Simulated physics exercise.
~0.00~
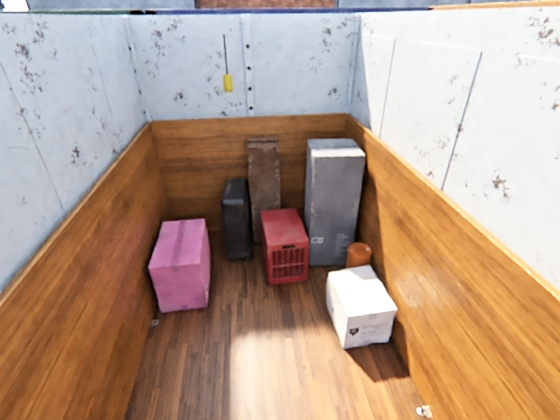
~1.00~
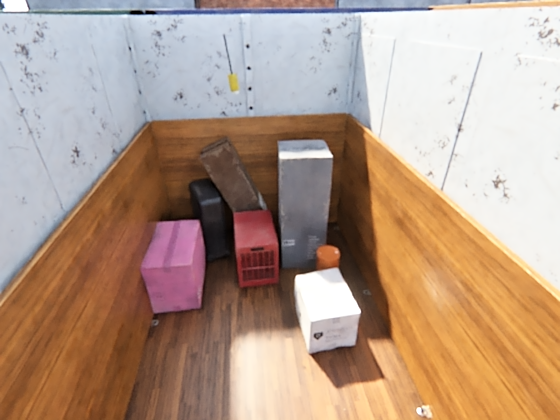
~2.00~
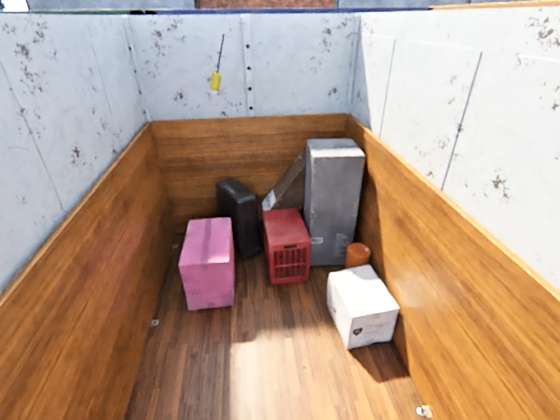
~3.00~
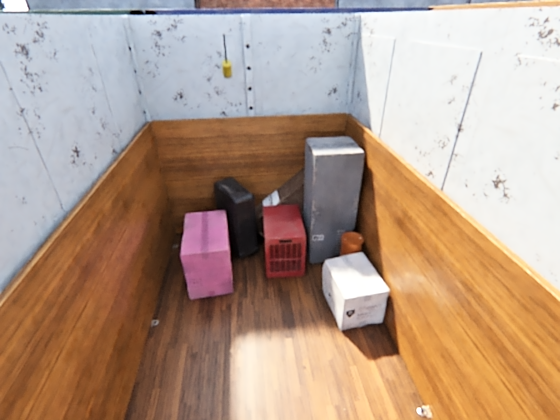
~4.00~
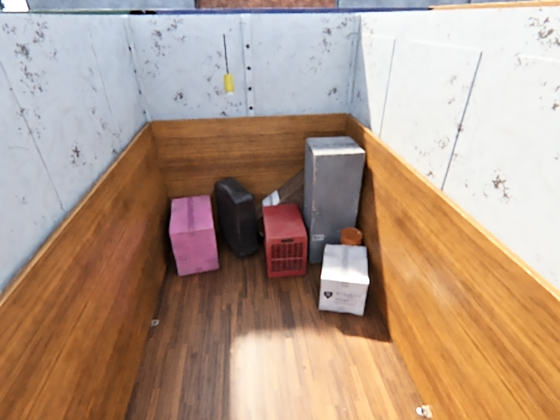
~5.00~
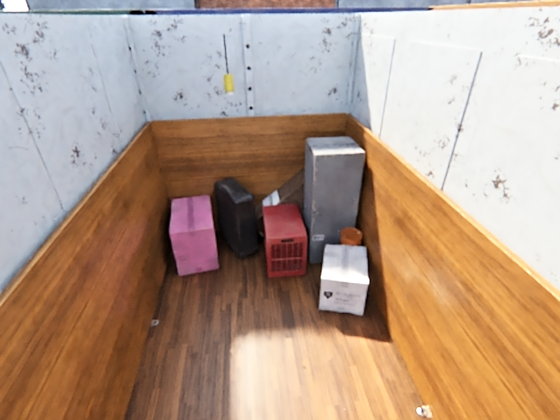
In the video, boxes, a black case, a red crate-like chest and an orange canister shift left in a wood-panelled load bay as a brown box tips, then slide back right. The pink box, white box and canister slide towards the far wall, and everything rests, the brown box leaning low.
